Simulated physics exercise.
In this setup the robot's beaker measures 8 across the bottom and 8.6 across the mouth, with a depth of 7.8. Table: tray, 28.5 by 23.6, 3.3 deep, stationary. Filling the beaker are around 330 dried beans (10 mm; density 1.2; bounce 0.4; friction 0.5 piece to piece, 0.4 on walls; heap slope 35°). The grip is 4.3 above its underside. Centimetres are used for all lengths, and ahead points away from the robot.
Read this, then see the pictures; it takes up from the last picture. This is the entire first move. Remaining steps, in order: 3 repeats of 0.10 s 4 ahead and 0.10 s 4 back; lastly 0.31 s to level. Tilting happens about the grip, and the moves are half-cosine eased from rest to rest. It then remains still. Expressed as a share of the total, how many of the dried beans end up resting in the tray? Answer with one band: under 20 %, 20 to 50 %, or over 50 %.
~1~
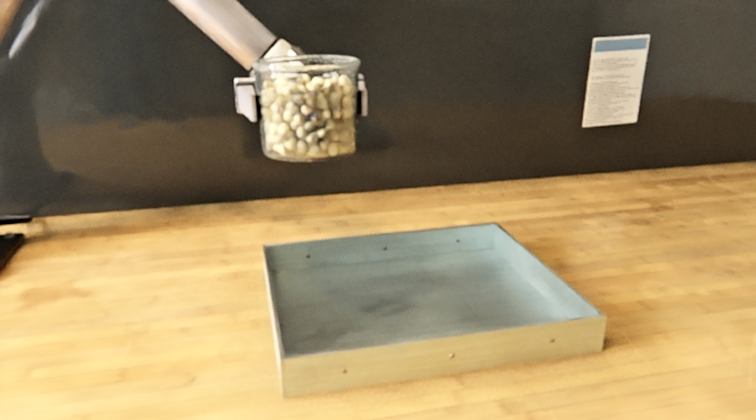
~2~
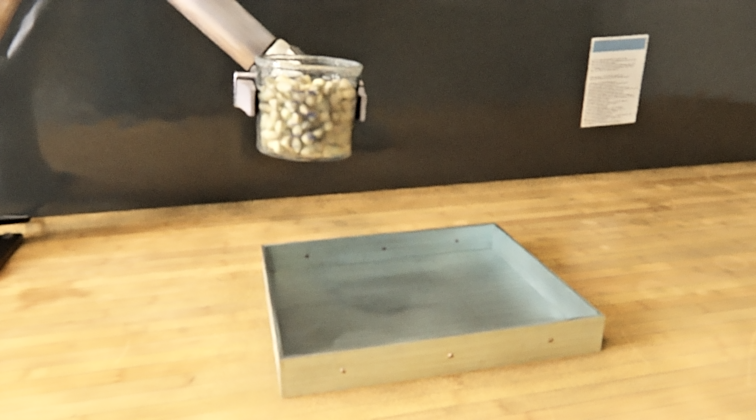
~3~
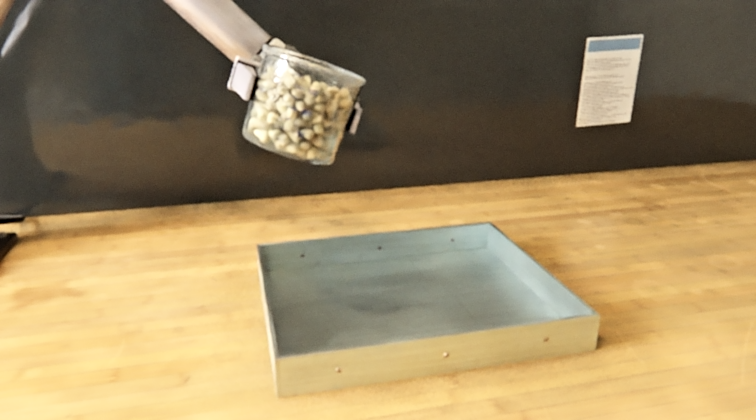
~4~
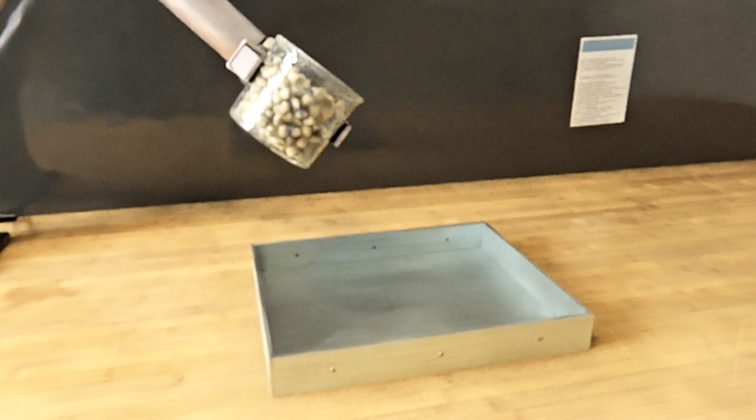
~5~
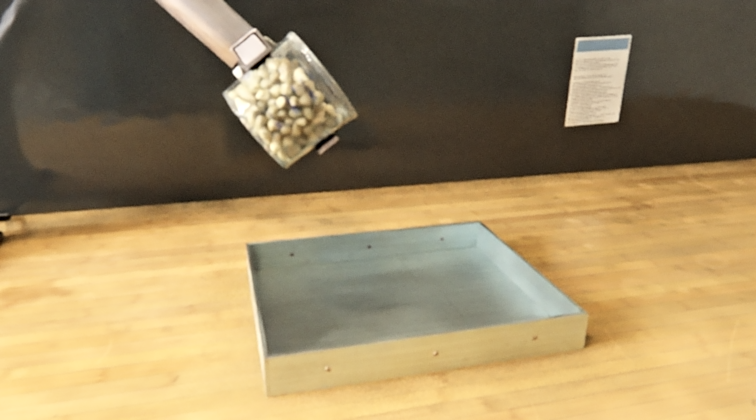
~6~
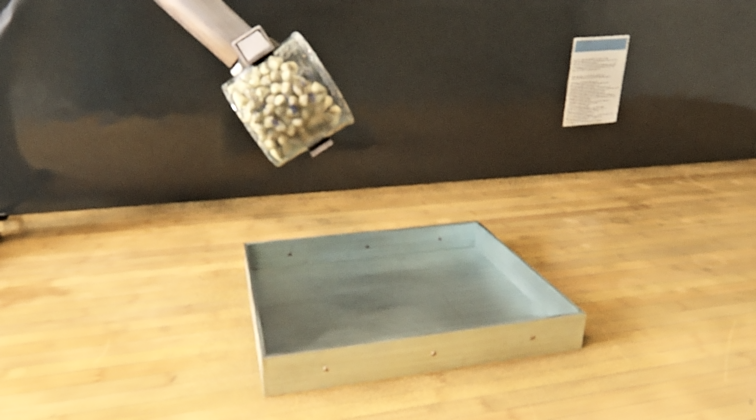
20 to 50 %.
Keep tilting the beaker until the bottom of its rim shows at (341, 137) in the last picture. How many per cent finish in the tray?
Around 85 in a hundred.
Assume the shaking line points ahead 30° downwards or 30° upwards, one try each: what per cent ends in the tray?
Near 20 and 70 percent respectively.
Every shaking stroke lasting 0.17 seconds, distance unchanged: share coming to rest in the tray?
That gives about 10 percent.
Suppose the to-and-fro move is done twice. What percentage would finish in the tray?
My guess is near 35 per cent.
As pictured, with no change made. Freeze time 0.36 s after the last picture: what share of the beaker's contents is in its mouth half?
Some 65 percent is in that half.
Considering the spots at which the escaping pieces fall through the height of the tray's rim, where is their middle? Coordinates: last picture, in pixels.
Look at roughly (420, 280) in the last picture.
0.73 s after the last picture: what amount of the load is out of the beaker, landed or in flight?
About 45 per cent.
Then, 0.36 s later, tilted 59° forward, highest piece 24 above the table; 243 in the beaker, 67 in the tray, 20 in flight or on a rim.
Then, 0.73 s later, tilted 37° forward, highest piece 23 above the table; 189 in the beaker, 134 in the tray, 1 on the table or floor, 6 in flight or on a rim.
Then, 1.11 s later, level, highest piece 25 above the table; 189 in the beaker, 139 in the tray, 2 on the table or floor.
Then, 2.16 s later, level, highest piece 25 above the table; 189 in the beaker, 139 in the tray, 2 on the table or floor.
At rest, 189 in the beaker, 139 in the tray, 2 on the table or floor. That is 42 % in the tray.
